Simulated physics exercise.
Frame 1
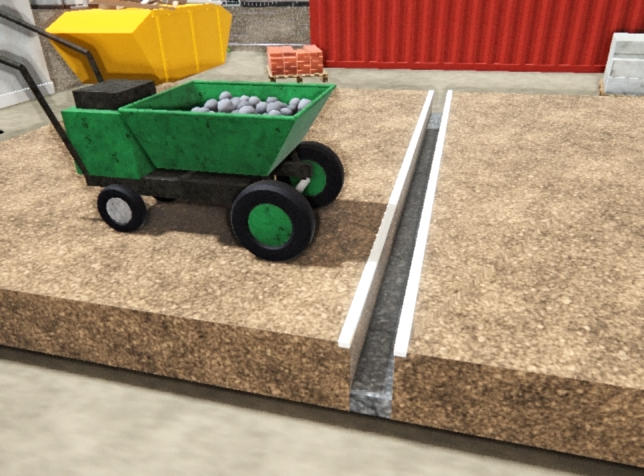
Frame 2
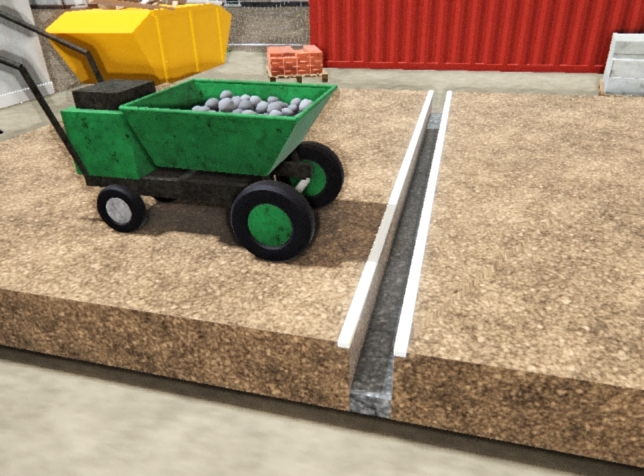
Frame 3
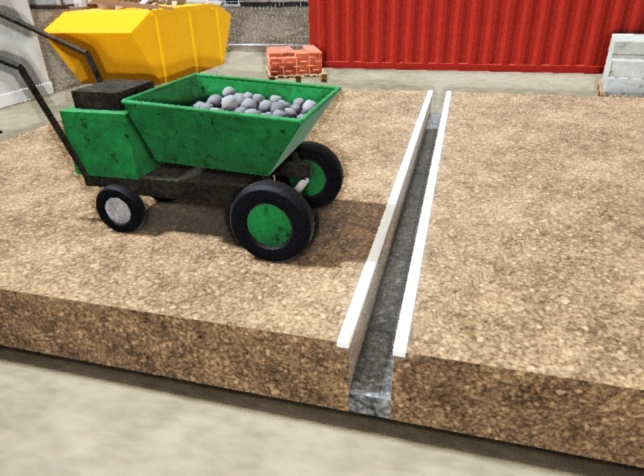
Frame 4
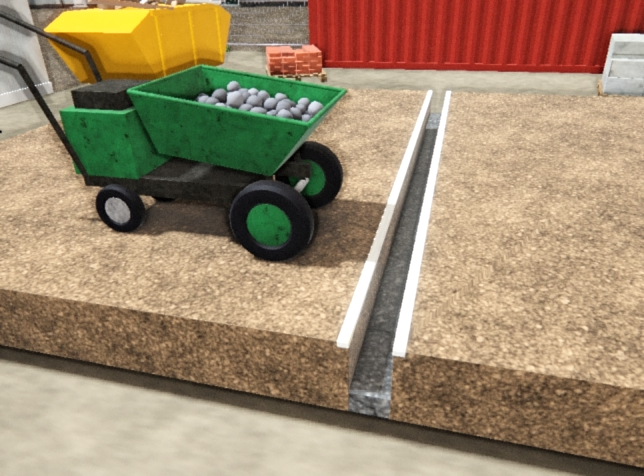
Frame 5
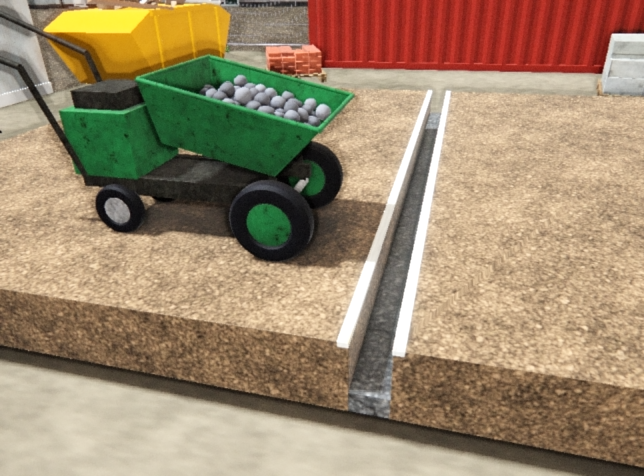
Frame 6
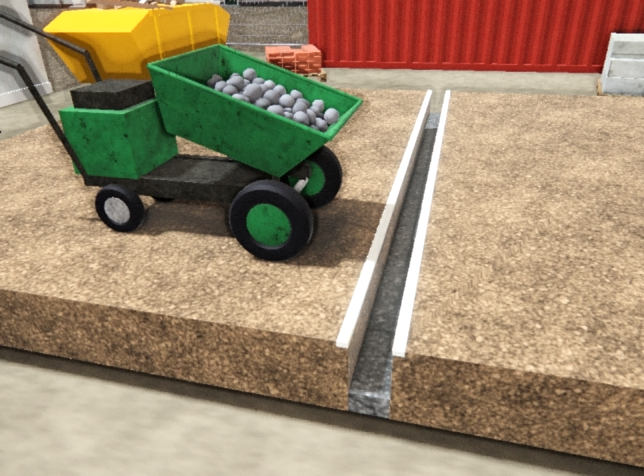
A green powered barrow loaded with round grey cobbles stands on the left of a raised, brown, gritty pad, seen from slightly above and to one side. To its right a narrow trench with pale edging boards crosses the pad, with a yellow skip, stacked reddish blocks and a red container behind. The barrow's skip sits level, then tilts steadily forward to the right, while its wheels and the camera stay still.
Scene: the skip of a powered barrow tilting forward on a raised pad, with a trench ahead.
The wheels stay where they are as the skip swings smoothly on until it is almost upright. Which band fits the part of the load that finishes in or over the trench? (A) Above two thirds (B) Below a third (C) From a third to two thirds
C.
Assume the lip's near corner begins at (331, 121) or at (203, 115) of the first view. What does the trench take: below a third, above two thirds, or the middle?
At the first place the answer is under a third, and at the second it is less than a third.
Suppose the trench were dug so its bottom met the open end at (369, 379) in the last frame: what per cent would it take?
Something like 40 %.
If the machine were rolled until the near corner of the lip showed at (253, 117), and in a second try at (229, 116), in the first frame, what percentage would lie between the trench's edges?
60 % and 50 %.
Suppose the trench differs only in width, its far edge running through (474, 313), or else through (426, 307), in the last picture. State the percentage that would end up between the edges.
Lab note: Case 1 around 100 %, case 2 70 %.
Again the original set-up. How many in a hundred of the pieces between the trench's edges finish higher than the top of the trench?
My estimate would be close to 5 per cent.
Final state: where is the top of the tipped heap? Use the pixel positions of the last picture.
Summit in the final view: Around (449, 227).
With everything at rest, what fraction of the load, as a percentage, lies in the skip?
Something like 0 in every hundred.
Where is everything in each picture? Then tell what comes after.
Lip of the skip at (295, 119), level; top of the load at (246, 110), round cobbles; first edge of the trench at (359, 298); far edge at (409, 305), the trench under half as wide as the skip, and about as deep as wide, in the first frame.
Lip of the skip at (296, 120), level; top of the load at (239, 117), in the second frame.
Lip of the skip at (301, 122), tipped barely; top of the load at (228, 109), in the third frame.
Lip of the skip at (309, 125), tipped a little; top of the load at (233, 105), in the fourth frame.
Lip of the skip at (319, 131), tipped a little; top of the load at (220, 100), in the fifth frame.
Lip of the skip at (330, 138), tipped clearly; top of the load at (222, 90); first edge of the trench at (358, 298); far edge at (407, 305), in the sixth frame.
Soon after the last picture, skip tipped steeply; all in the skip.
A little later, skip tipped right over; most in the skip; a small part in or heaped over the trench; a small part beyond it; a stray few falling.
Later still, skip tipped right over; a small part in the skip; about a third in or heaped over the trench; about half beyond it.
At rest, skip tipped right over; about half in or heaped over the trench; about half beyond it.
